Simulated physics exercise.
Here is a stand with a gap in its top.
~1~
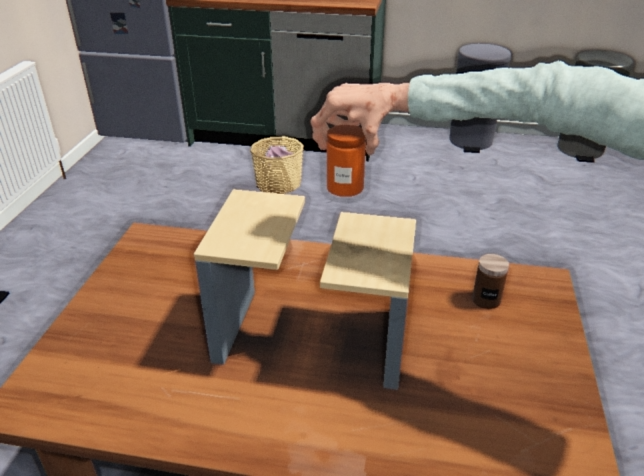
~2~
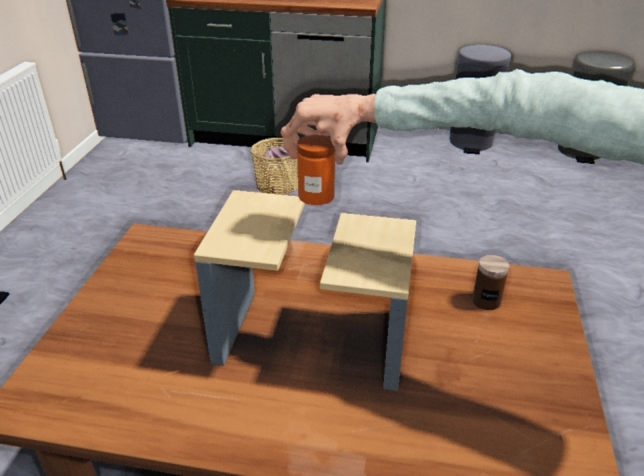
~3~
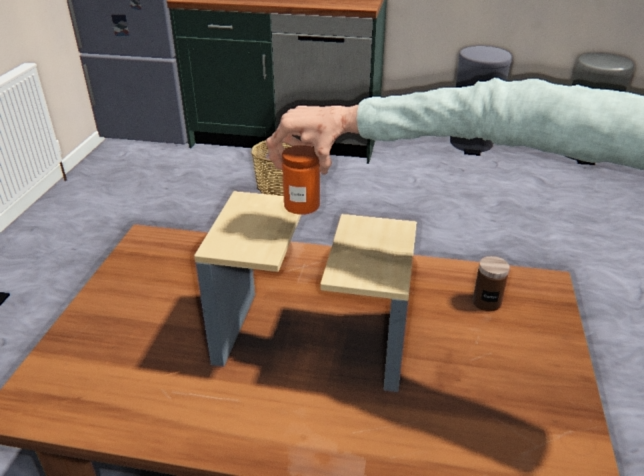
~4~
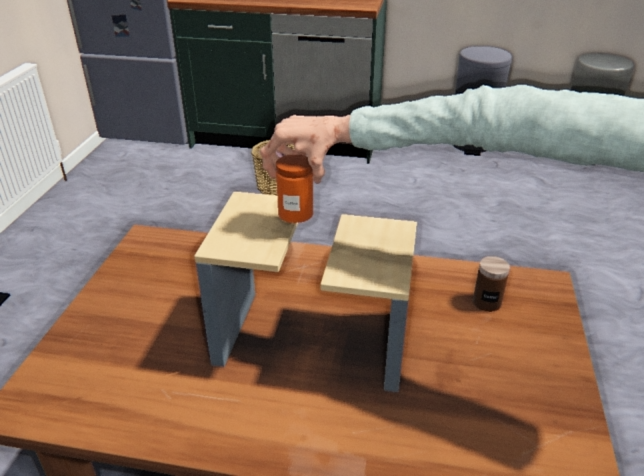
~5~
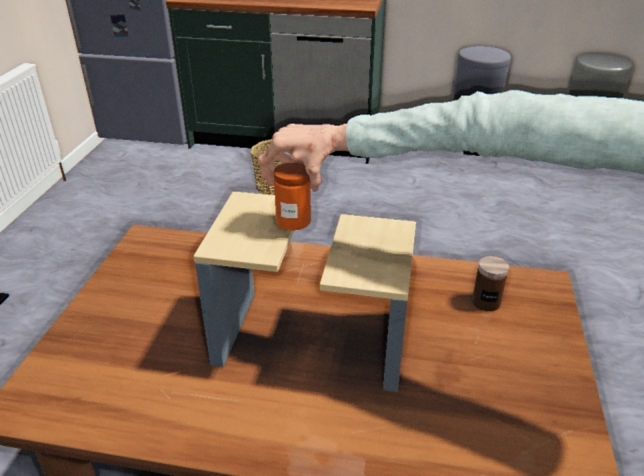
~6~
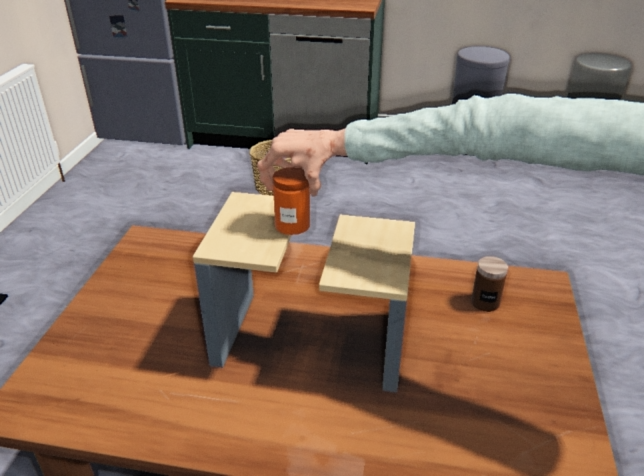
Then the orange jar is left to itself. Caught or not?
Here the jar stays on top.
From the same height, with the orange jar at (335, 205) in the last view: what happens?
Then it stays on top.
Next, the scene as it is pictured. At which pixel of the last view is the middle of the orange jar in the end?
At about (321, 233).
Then, 0.30 s after the last picture, orange jar tipped 10° from how it was near (297, 207).
Then, 0.50 s after the last picture, orange jar tipped 74° from how it was near (322, 232).
At rest, tipped over on the stand or table, orange jar; brown jar in place. Seen from the same camera at the end, orange jar near (321, 233). The jar is caught.
